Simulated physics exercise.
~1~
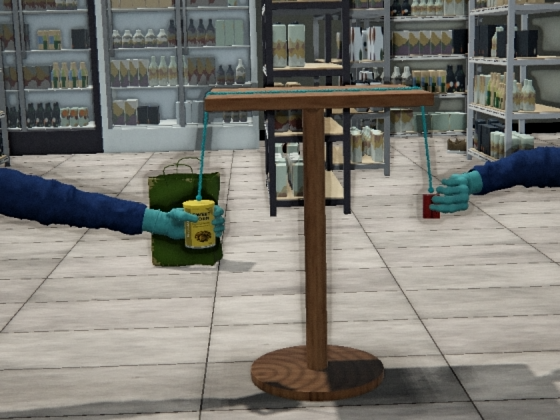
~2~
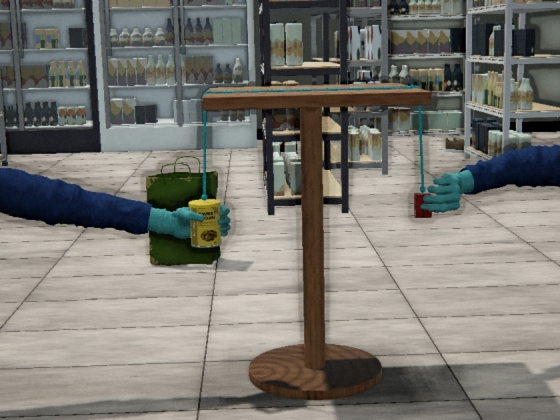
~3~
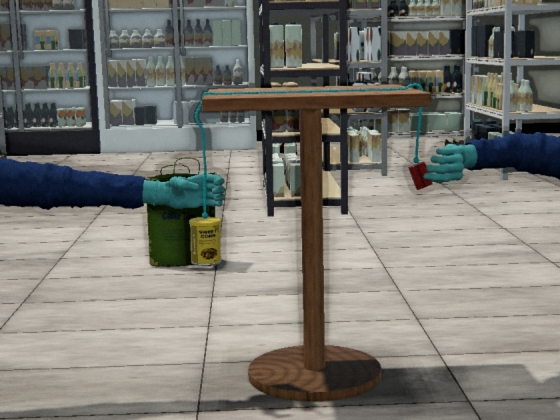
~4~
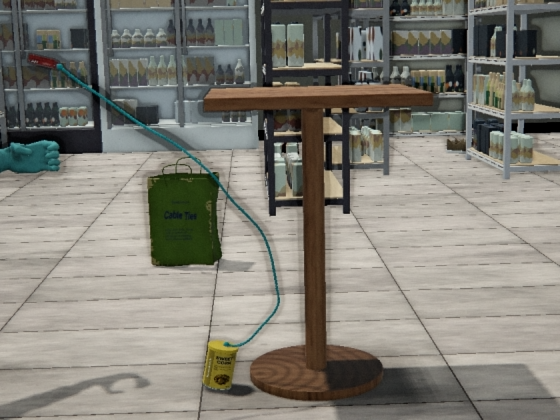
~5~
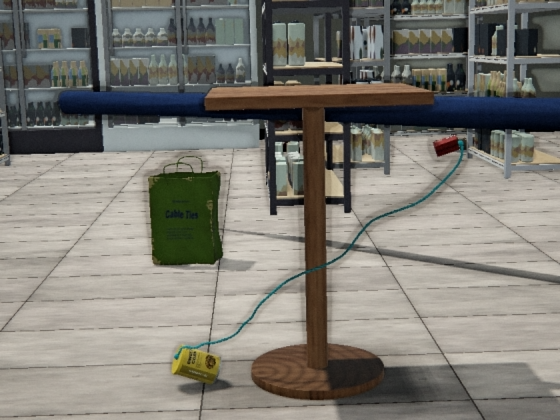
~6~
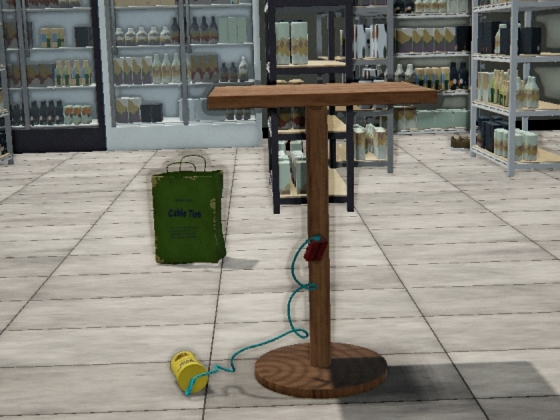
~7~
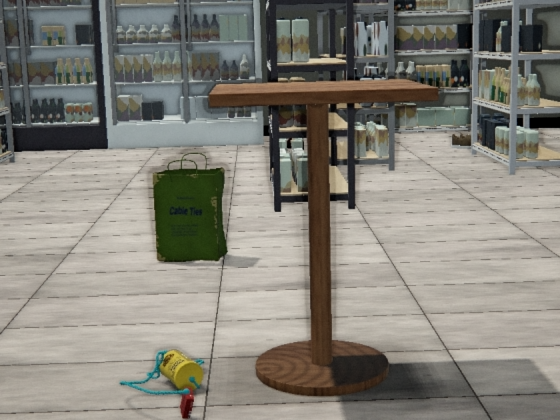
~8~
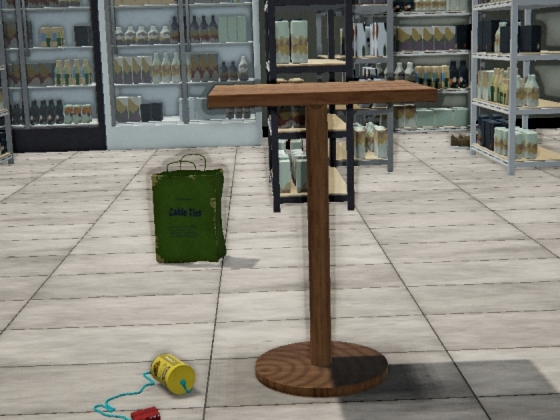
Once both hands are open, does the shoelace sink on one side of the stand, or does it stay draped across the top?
It sinks on the left side, where the yellow tin drops to the floor and pulls the lace and the red matchbox off the top.
